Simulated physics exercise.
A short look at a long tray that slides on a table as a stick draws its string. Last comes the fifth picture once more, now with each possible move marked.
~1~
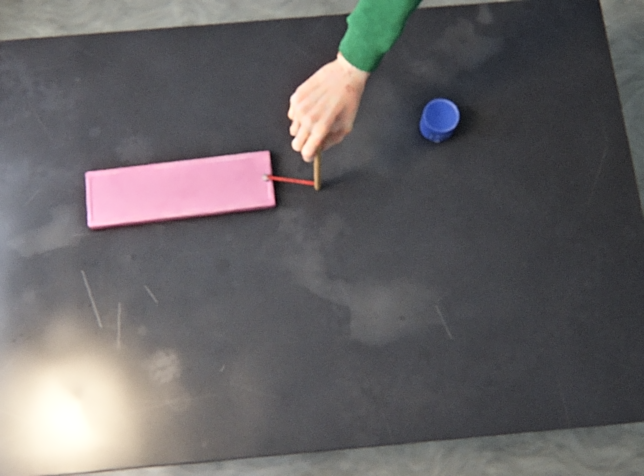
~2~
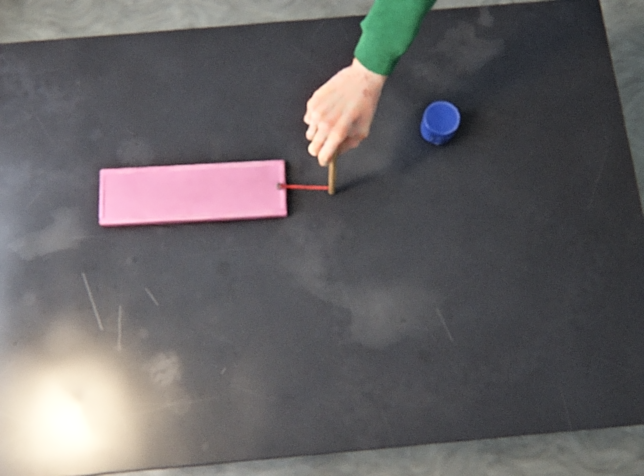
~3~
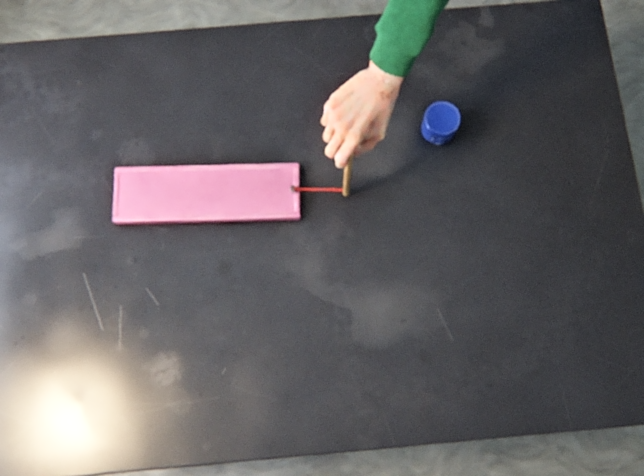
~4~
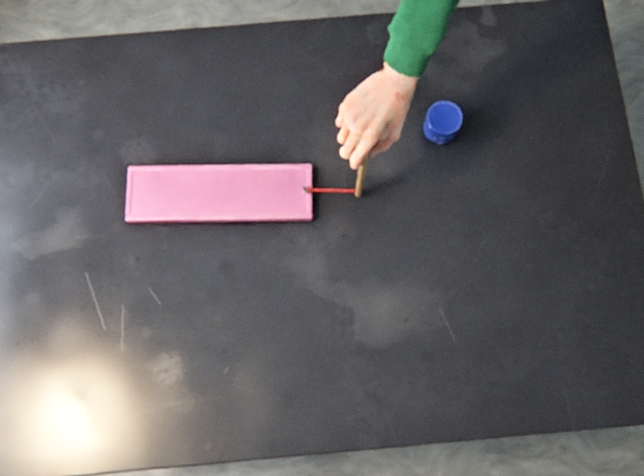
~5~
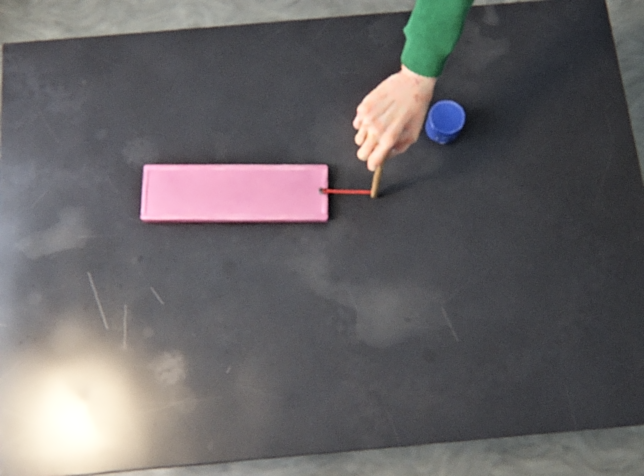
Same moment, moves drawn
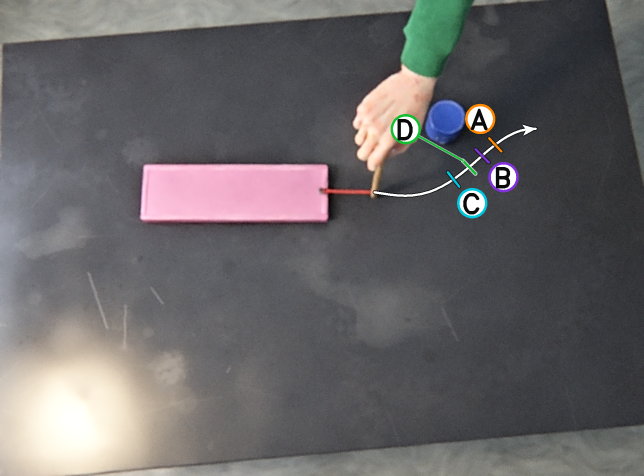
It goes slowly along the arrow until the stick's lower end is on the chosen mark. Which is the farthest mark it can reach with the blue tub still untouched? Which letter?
Mark B.
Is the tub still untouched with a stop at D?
Yes.
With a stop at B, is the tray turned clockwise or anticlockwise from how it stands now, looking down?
Anticlockwise.
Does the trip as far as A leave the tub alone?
For that mark, no.
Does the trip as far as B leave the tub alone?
Yes.
On the marked copy, A at (495, 145); B at (482, 156); C at (453, 179); D at (469, 167); the route from (374, 192) via (462, 174) to (536, 129).
With B. Early on, foot of the stick (416, 195), middle of the tray (276, 193).
Further on, foot of the stick (455, 179), middle of the tray (317, 190).
At the end, foot of the stick (481, 157), middle of the tray (347, 184); nothing has been touched.
As for the rest, A is too far, the tub has been hit; C is safe but short; D is safe but short.
